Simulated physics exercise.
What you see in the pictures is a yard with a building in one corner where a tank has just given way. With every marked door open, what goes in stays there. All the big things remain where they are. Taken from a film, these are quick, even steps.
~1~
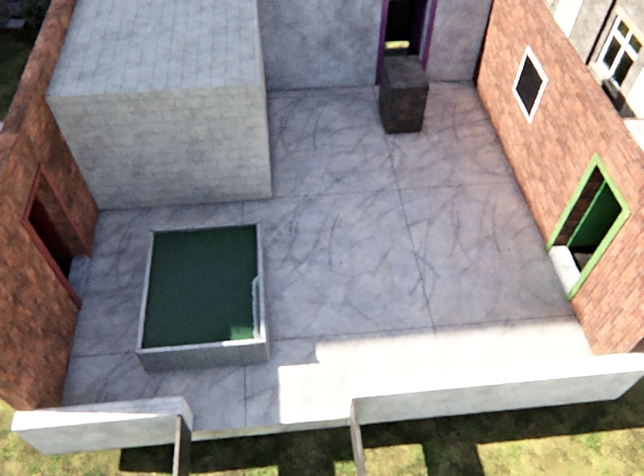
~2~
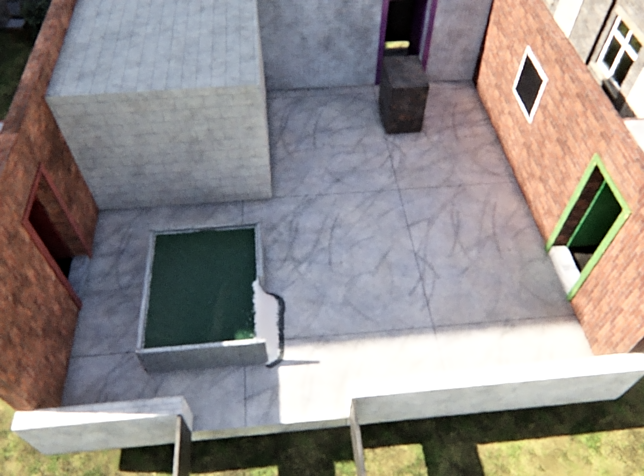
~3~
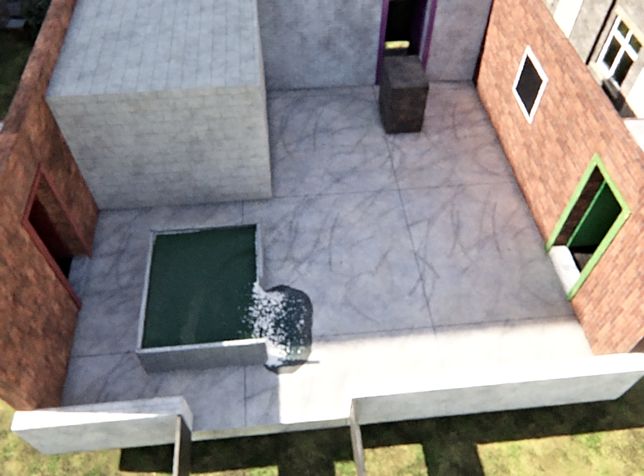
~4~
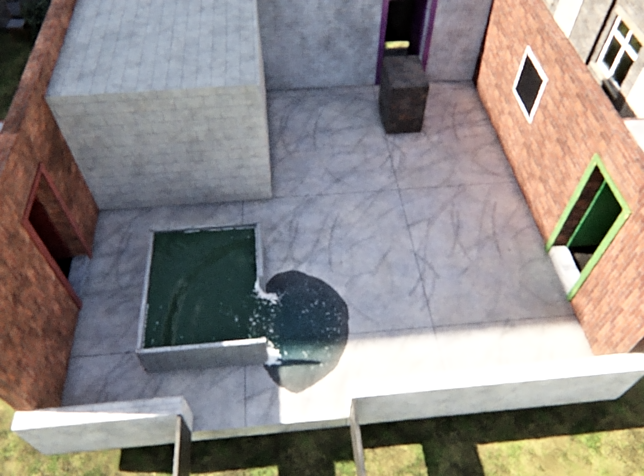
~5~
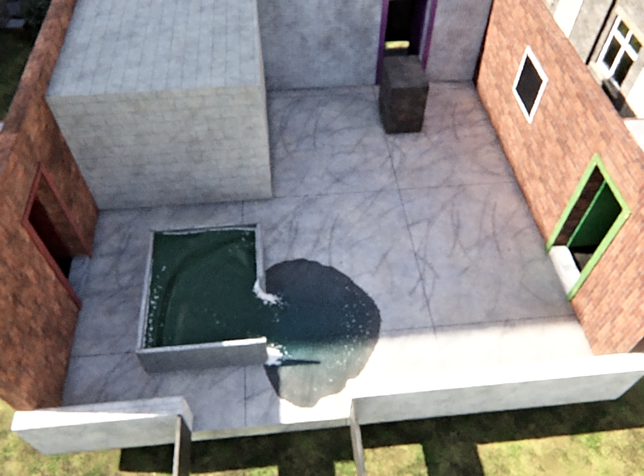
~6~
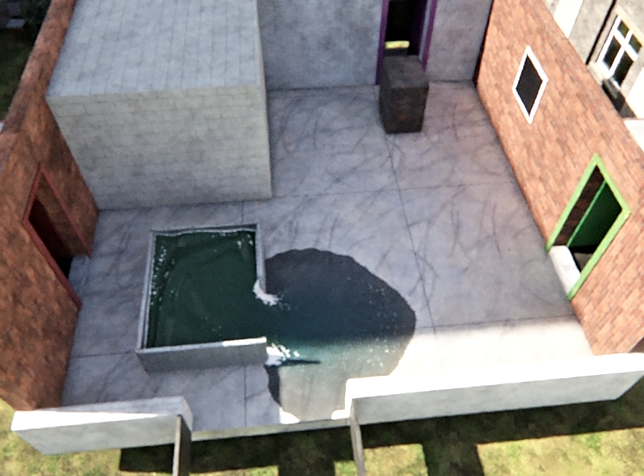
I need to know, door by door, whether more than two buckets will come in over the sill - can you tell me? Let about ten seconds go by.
Sure. At the purple door, more than two will. At the green door, no more than two will. At the red door, no more than two will.
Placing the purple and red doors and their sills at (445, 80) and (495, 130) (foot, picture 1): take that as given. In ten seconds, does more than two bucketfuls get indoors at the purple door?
Well, purple door breaks the limit, as far as I can tell.
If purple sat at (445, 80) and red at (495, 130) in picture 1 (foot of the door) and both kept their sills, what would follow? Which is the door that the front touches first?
Answer: The door marked green.
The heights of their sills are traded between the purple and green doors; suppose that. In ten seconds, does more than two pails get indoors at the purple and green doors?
Per door, purple stays inside the limit; green crosses the threshold.
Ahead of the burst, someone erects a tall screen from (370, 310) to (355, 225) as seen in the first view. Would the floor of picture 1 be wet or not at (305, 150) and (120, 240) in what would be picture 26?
Going in the order asked: Inundated, parched.
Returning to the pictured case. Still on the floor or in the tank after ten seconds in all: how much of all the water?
Some 90 per cent has not gone.
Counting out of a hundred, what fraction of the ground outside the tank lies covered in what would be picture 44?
About 50 per cent.
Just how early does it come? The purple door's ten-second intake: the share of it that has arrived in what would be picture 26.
Near 0 in a hundred.
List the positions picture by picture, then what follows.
In the first frame, the open tank at (205, 284) is whole and still.
In the second frame, water pours out at (263, 322) and has run to (273, 361).
In the third frame, water pours out at (263, 323) and has run to (299, 295).
In the fourth frame, the front is at (341, 304), out from the gap at (263, 323).
In the fifth frame, the front is at (370, 305), out from the gap at (263, 323).
In the sixth frame, water pours out at (263, 323) and has run to (410, 321).
A moment on, water covers 25 % of the floor; the purple door not reached, the green door not reached, the red door not reached.
Next, water covers 35 % of the floor; the purple door not reached, the green door wet at the sill, nothing in, the red door not reached.
Then, water covers 40 % of the floor; the purple door not reached, the green door wet at the sill, nothing in, the red door not reached.
Later, water covers 50 % of the floor; the purple door wet at the sill, nothing in, the green door wet at the sill, nothing in, the red door not reached.
In the end, water covers 70 % of the floor; the purple door over two buckets in, the green door wet at the sill, nothing in, the red door not reached.
